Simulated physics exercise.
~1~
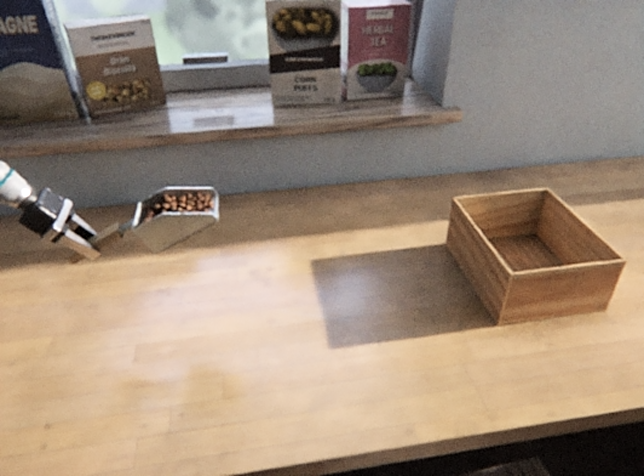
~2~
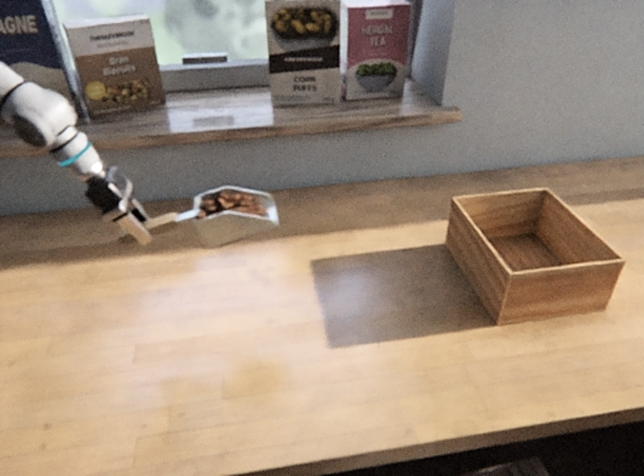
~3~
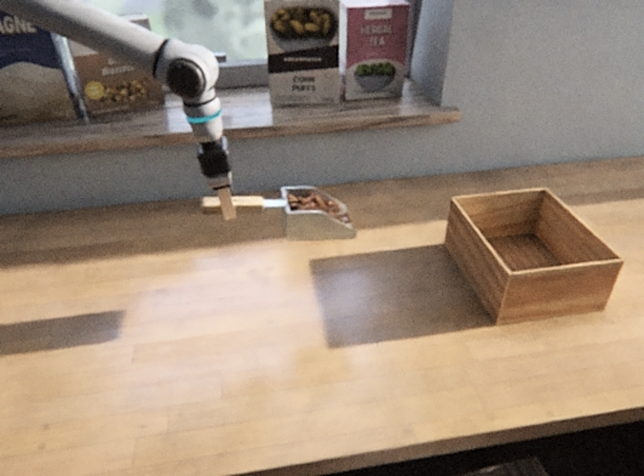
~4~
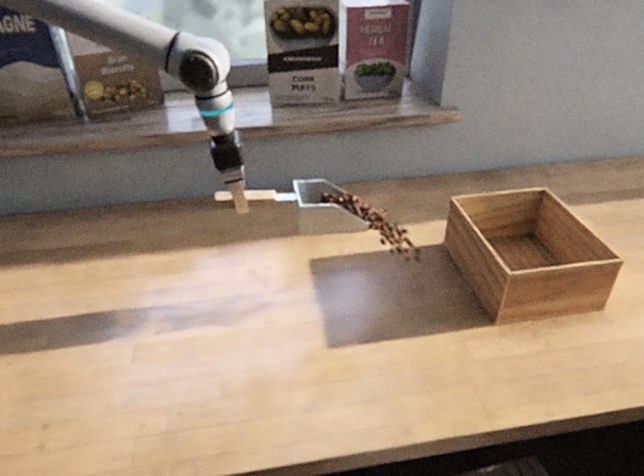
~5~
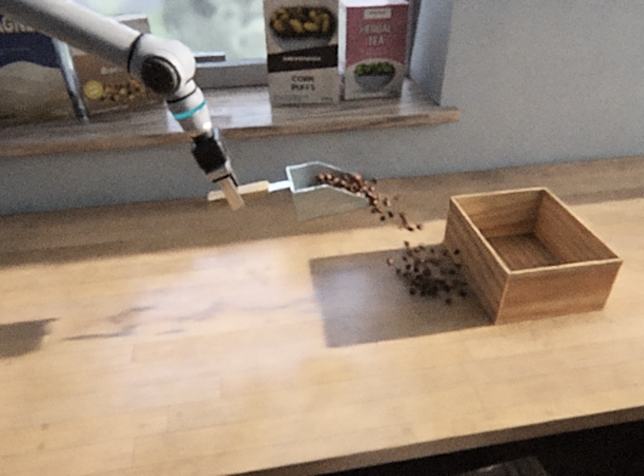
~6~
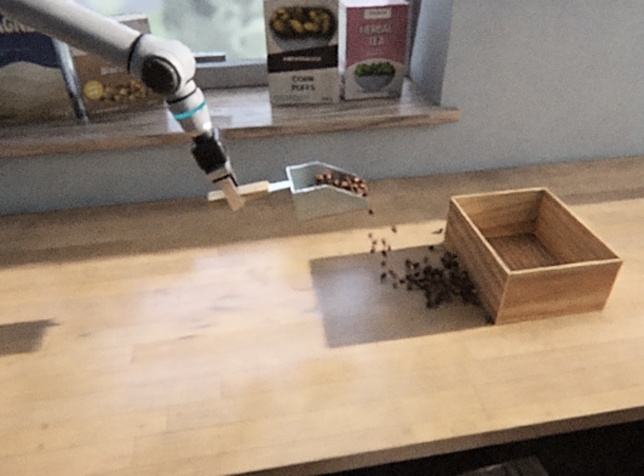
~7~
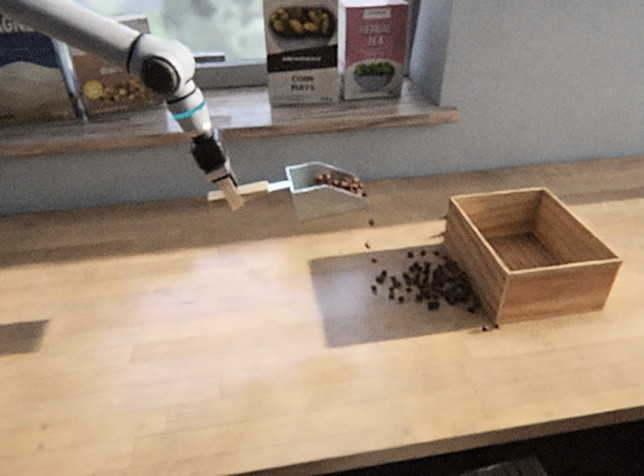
A grey and white robot arm at the left holds a pale-handled metal scoop heaped with small brown pellets above a light wooden table, seen from slightly above. An open wooden box stands at the right, and food boxes line a windowsill behind. The arm carries the scoop rightward toward the box, and pellets begin to pour over its open front. They fall short, scattering on the tabletop in the shadowed patch beside the box. The scoop tips back and the stream thins, leaving a dark pile on the table while some pellets remain in the still scoop and the box looks empty.
